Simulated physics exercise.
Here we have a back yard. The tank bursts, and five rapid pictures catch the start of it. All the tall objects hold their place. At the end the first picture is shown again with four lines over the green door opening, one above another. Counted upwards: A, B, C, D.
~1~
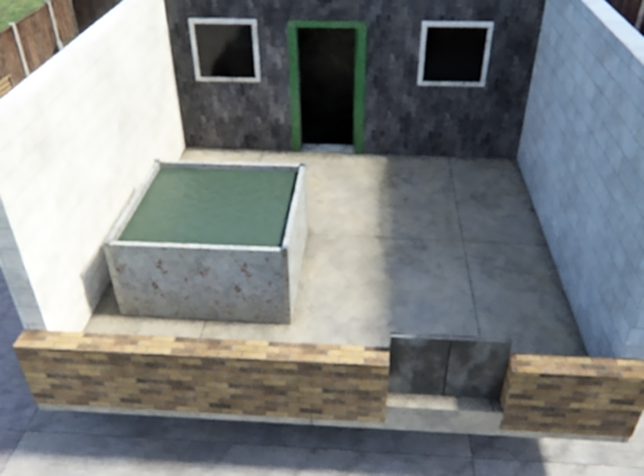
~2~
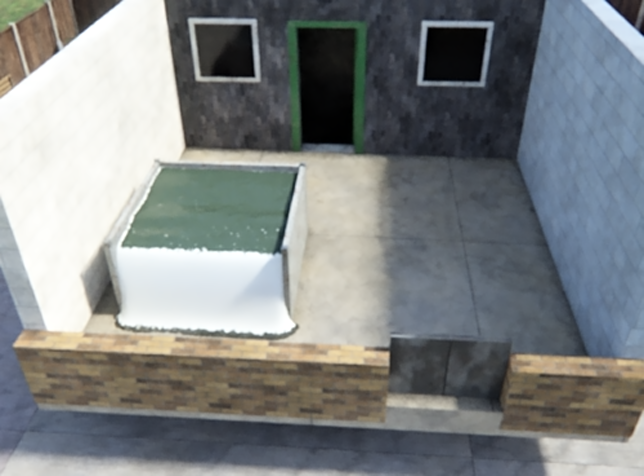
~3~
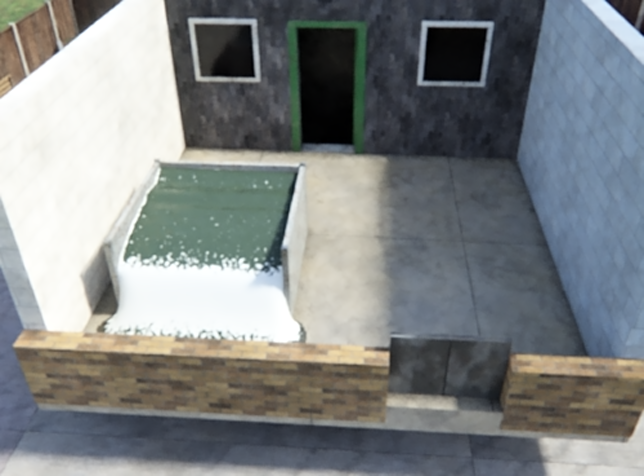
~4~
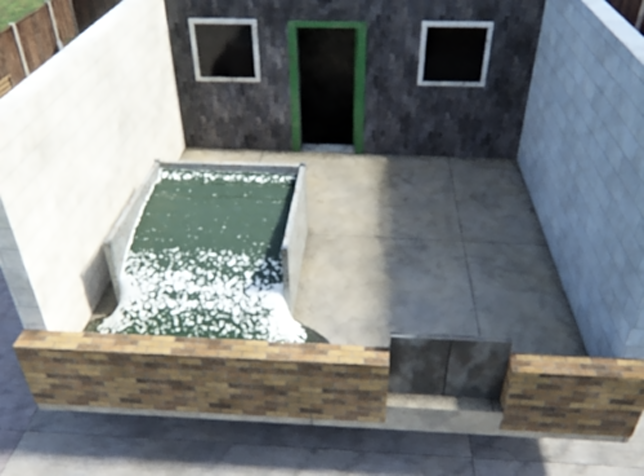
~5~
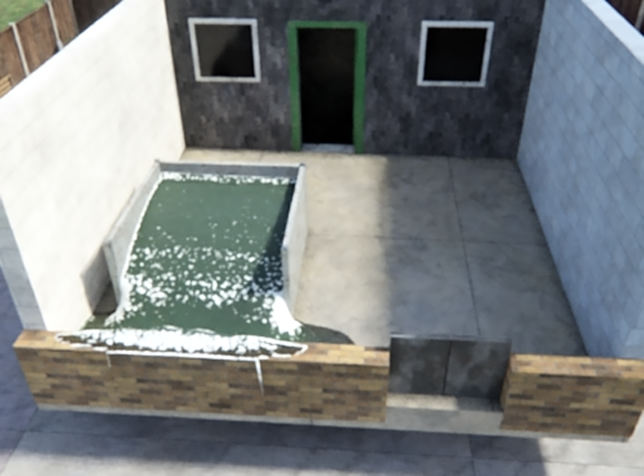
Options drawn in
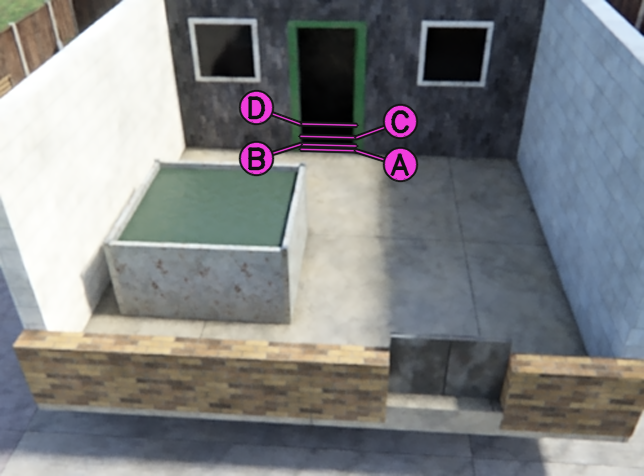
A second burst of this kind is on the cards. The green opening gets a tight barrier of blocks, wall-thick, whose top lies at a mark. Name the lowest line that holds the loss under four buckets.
It is B.
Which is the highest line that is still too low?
It is A.
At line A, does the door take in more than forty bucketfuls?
No.
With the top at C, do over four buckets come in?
No.
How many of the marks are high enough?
Three of the four.
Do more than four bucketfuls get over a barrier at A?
Yes, it does.
In magenta, A at (328, 150); B at (328, 145); C at (328, 137); D at (328, 124); from the bottom up A, B, C, D.
With A, about 12 bucketfuls get in.
With B, a splash gets over, under a bucket.
With C, nothing gets over.
With D, nothing gets over.
